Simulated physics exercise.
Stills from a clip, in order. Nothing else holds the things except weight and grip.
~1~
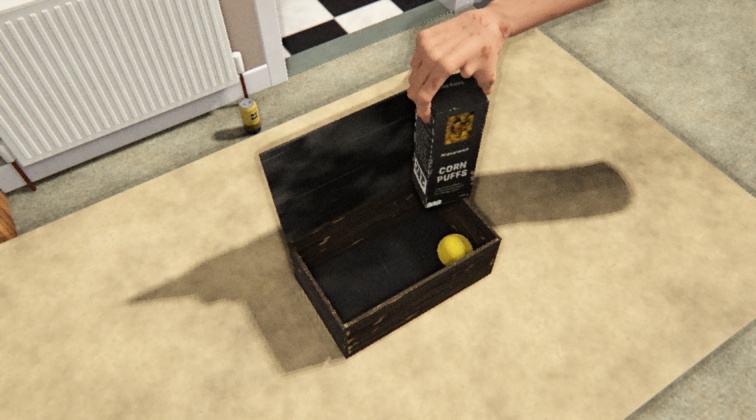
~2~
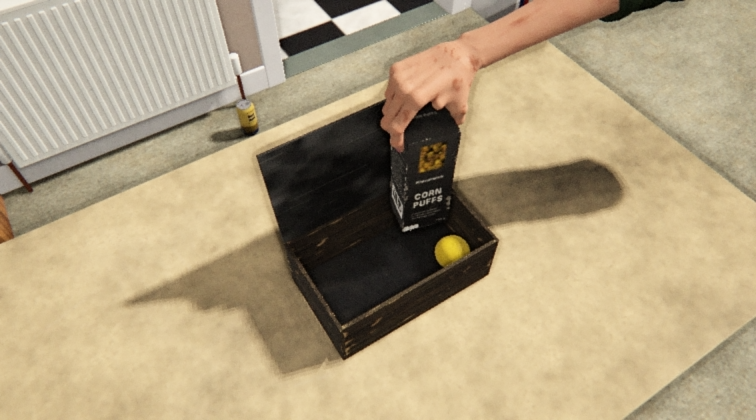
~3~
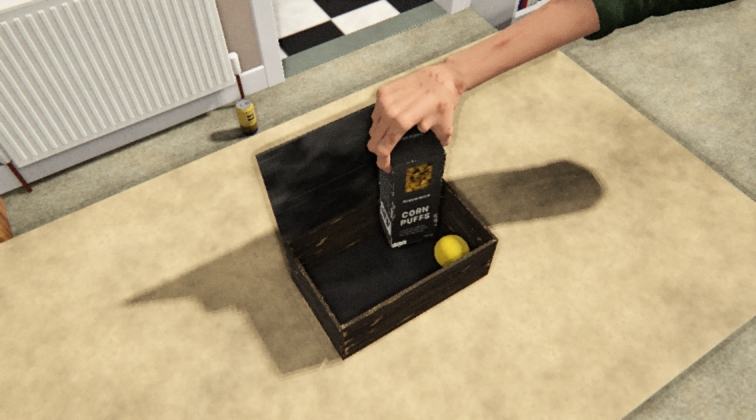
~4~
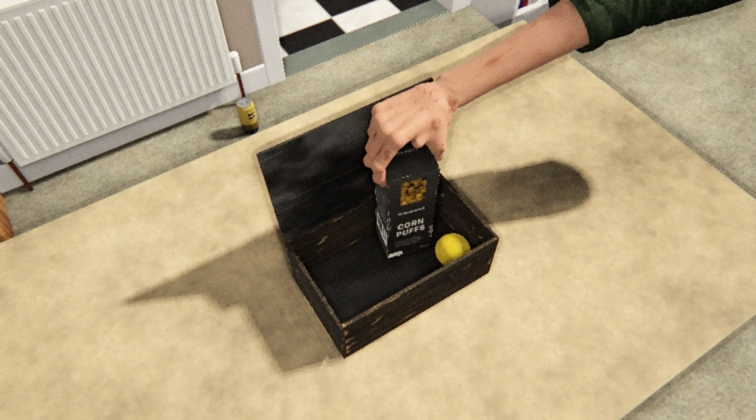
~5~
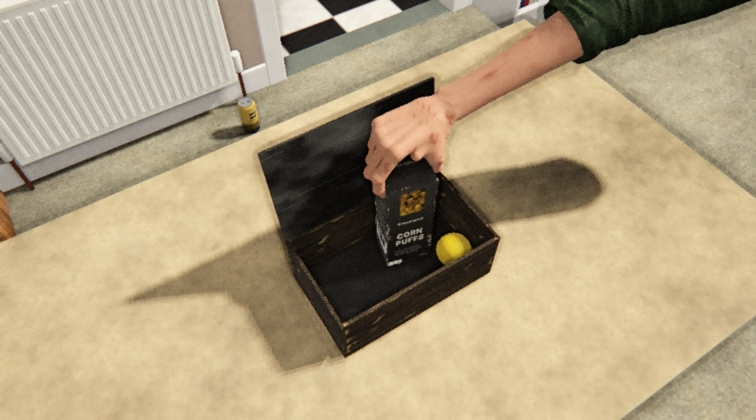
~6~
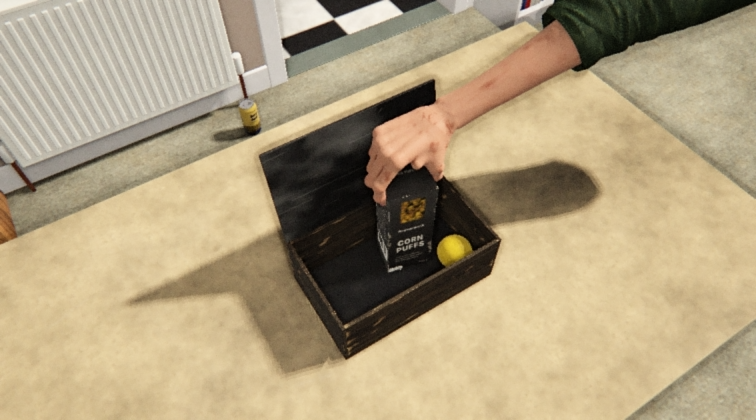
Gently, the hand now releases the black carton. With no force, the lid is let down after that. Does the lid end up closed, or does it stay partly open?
Lid does not seat.
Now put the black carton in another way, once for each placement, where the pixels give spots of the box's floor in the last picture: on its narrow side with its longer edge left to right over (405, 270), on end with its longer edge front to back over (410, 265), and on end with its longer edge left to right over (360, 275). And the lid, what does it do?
With the first placement it closes properly, with the second it doesn't close, and with the third it doesn't close.
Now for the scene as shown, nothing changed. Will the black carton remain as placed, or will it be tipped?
Simply put, the black carton gets tilted.
Then, 1.30 s after the last picture, lid 80° above the rim.
Then, 2.40 s after the last picture, lid 51° above the rim; black carton tipped 21° from how it was near (413, 237).
Then, 2.80 s after the last picture, lid 27° above the rim; black carton tipped 45° from how it was near (413, 252).
At rest, lid 27° above the rim; tipped over in the box, black carton; yellow lemon in place. Seen from the same camera at the end, black carton near (412, 251).
